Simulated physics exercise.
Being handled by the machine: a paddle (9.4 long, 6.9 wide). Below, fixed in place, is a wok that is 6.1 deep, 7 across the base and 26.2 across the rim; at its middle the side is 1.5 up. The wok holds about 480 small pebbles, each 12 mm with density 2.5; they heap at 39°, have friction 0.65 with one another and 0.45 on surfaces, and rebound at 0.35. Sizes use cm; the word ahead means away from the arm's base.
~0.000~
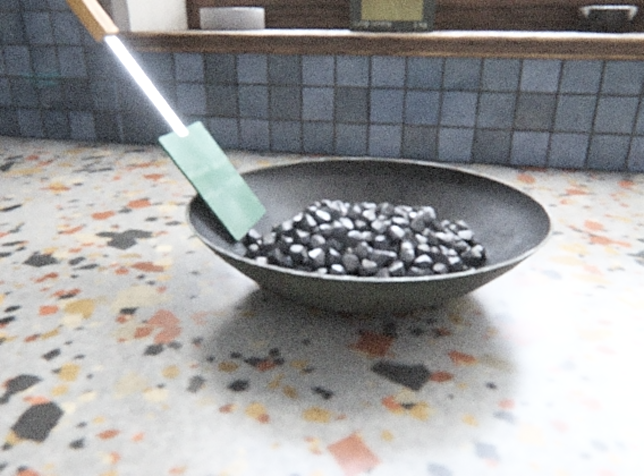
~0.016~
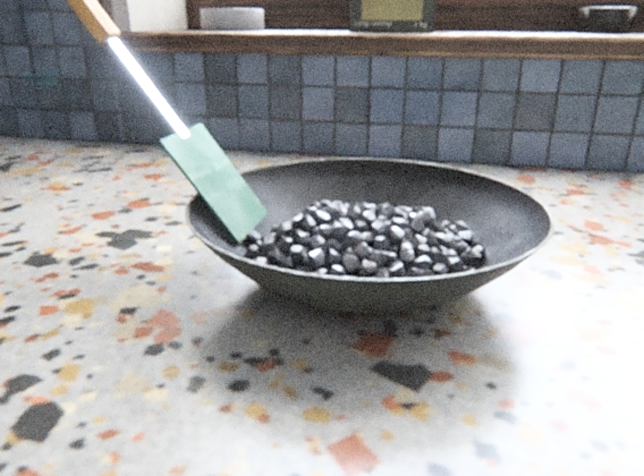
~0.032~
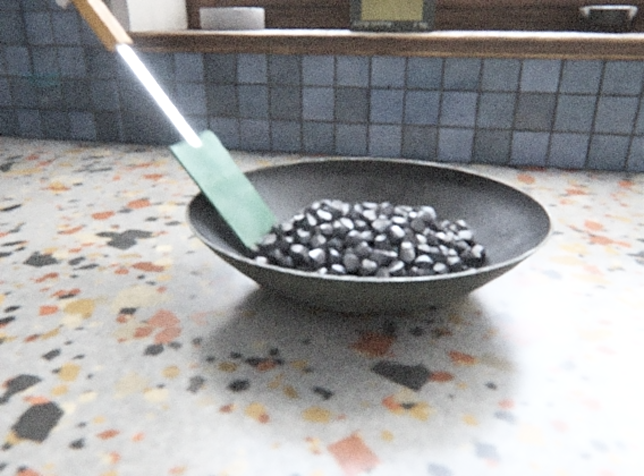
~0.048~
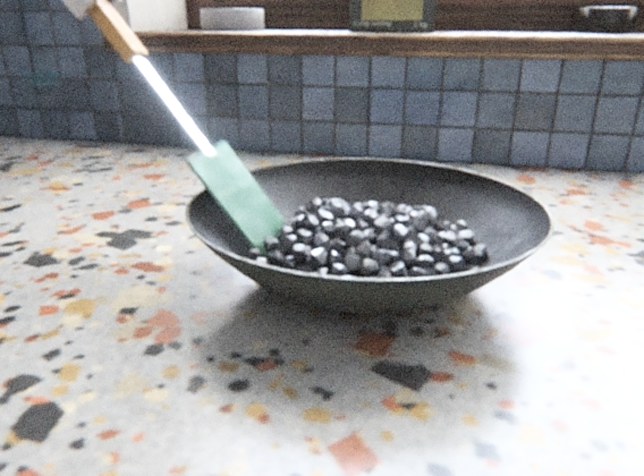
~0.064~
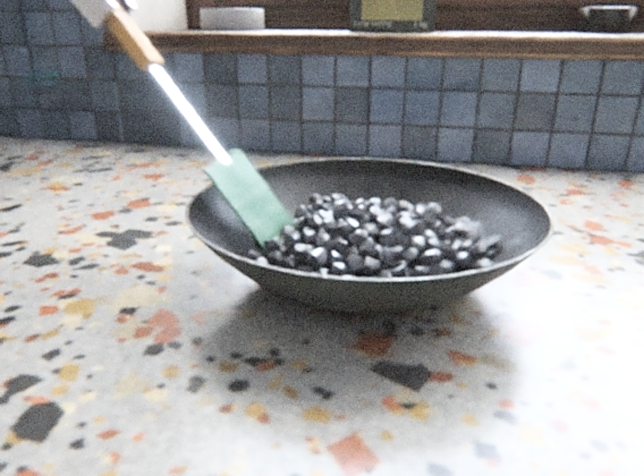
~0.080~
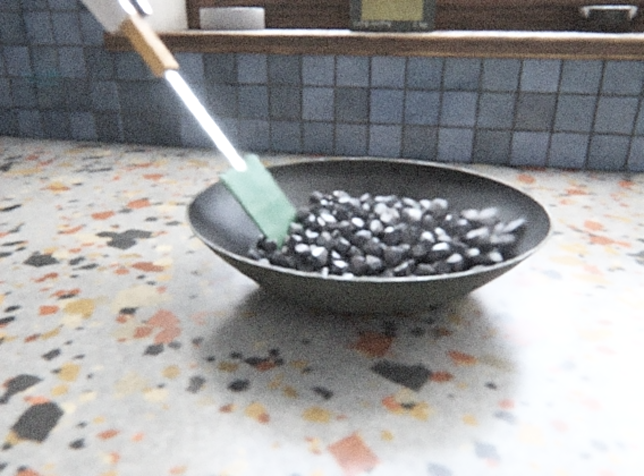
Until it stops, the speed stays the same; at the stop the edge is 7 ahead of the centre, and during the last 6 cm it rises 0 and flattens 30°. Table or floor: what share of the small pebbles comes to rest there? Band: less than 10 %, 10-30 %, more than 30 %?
10-30 %.
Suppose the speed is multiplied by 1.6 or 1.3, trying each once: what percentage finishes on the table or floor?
25 and 20 %.
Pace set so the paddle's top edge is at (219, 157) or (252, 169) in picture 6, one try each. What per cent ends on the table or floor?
First try about 15 %, second try about 20 %.
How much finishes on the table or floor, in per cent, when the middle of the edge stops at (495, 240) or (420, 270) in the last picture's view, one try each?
I'd say some 35 per cent, then some 5 per cent.
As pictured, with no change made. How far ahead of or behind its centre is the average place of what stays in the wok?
I'd say it's roughly 5.0 cm toward the front.
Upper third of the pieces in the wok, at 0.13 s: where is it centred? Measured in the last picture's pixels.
I'd point to about (444, 230).
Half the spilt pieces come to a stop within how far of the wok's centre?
20 cm or so.
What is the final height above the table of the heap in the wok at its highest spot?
8.0 cm.
After 0.13 s, sloping 53°, highest piece 8 above the table; 478 in the wok, 1 on the blade or in flight.
After 0.18 s, sloping 41°, highest piece 9 above the table; 468 in the wok, 11 on the blade or in flight.
After 0.41 s, sloping 23°, highest piece 8 above the table; 397 in the wok, 81 on the table or floor, 1 on the blade or in flight.
After 1.46 s, sloping 23°, highest piece 8 above the table; 395 in the wok, 84 on the table or floor.
In the end, 395 in the wok, 84 on the table or floor. That is 18 % on the table or floor.
